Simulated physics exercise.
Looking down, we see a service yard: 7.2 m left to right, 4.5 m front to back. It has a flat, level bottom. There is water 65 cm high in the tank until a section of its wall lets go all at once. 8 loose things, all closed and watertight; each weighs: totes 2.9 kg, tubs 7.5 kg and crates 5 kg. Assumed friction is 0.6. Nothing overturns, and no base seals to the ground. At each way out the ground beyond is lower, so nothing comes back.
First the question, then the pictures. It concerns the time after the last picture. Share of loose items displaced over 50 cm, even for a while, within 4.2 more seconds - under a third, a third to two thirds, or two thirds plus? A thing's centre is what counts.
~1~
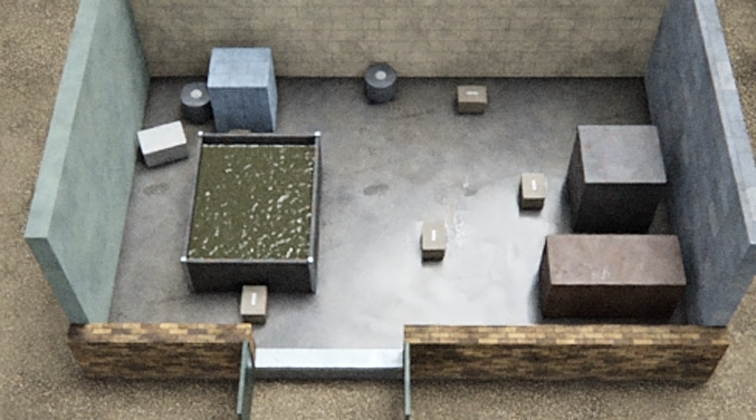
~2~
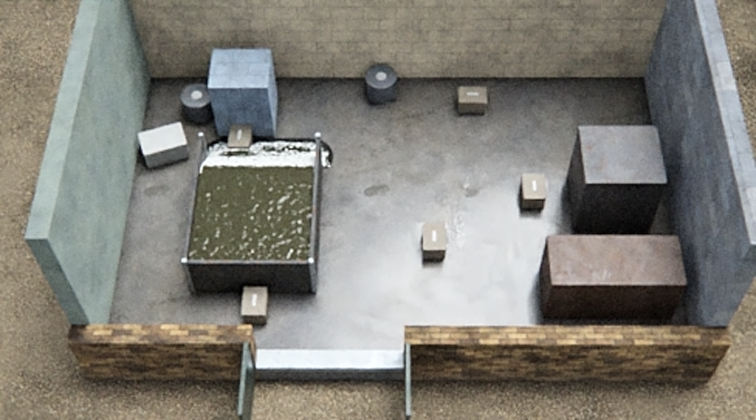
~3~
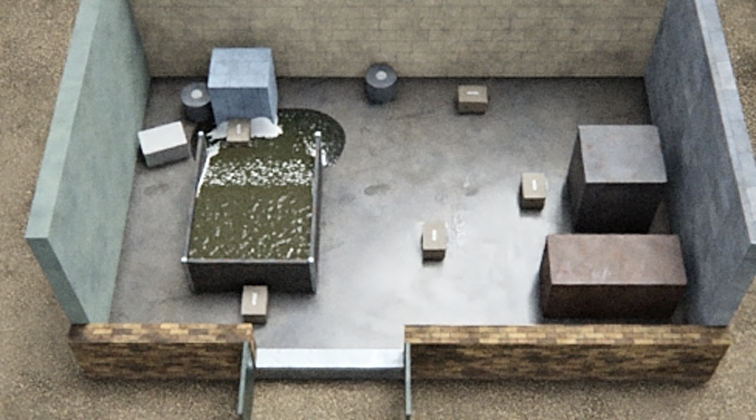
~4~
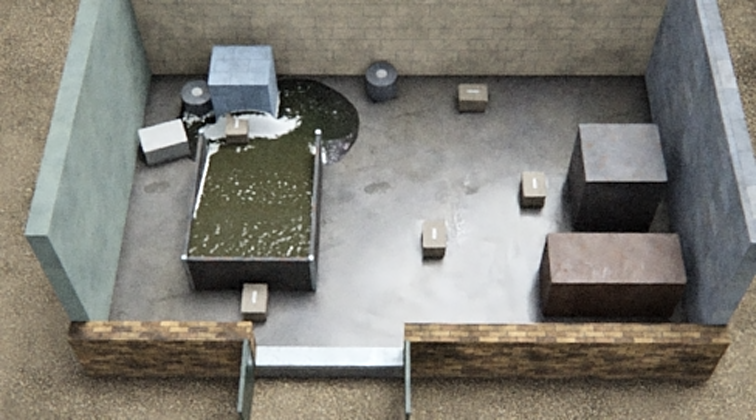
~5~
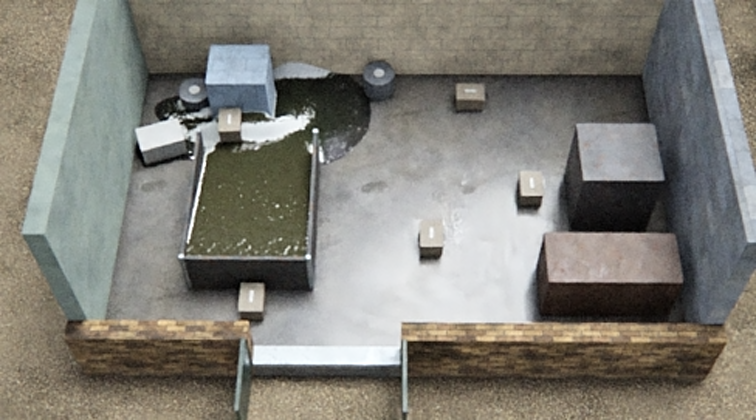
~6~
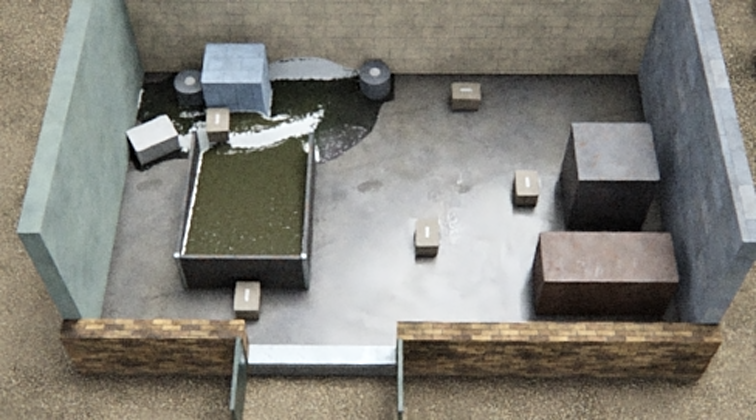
It ends in the top band.
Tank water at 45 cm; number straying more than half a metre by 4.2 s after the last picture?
That would make 5 of them.
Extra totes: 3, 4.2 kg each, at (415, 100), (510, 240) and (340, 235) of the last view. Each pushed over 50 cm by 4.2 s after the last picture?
In turn: Past it, short of it, under.
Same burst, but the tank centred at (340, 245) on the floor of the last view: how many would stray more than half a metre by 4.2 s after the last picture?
Result: 5.
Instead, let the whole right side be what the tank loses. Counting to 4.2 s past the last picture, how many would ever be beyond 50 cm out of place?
Then it comes to 3.
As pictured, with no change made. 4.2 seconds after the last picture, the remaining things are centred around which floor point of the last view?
I'd put it close to (369, 238) in the last view.
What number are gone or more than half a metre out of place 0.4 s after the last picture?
By then the count is 1.
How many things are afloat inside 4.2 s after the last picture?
Tally: 7 of them.
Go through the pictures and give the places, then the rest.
The first frame shows a tote at (239, 141), on the bottom; a tub at (196, 94) rests on the ground; 2.8 m2 under water; 0 of 8 have shifted.
The second frame shows a tote at (240, 135) rests on the ground, 10 cm from its start; a tub at (197, 95) rests on the ground; 3.7 m2 under water; 1 of 8 have shifted.
The third frame shows a tote at (239, 130) floats, 10 cm from its start; a tub at (197, 95) rests on the ground; water covers 4.4 m2; 1 of 8 have shifted.
The fourth frame shows a tote at (237, 123), afloat, 9 cm from its start; a tub at (197, 92), on the bottom; 5.3 m2 under water; 1 of 8 have shifted.
The fifth frame shows a tote at (230, 119) floats, 8 cm from its start; a tub at (194, 90) rests on the ground; water covers 6.1 m2; 1 of 8 have shifted.
The sixth frame shows a tote at (218, 120) floats, 16 cm from its start; a tub at (190, 81) rests on the ground, 16 cm from its start; water covers 6.9 m2; 2 of 8 have shifted.
Then, 0.4 s after the last picture 1 of 8 are over 50 cm from their spots; 1 afloat.
Then, 1.5 s after the last picture 4 of 8 are over 50 cm from their spots; 1 afloat.
Then, 2.8 s after the last picture 4 of 8 are over 50 cm from their spots; 5 afloat.
Then, 4.2 s after the last picture 6 of 8 are over 50 cm from their spots, and 6 have been at some point; 7 afloat.
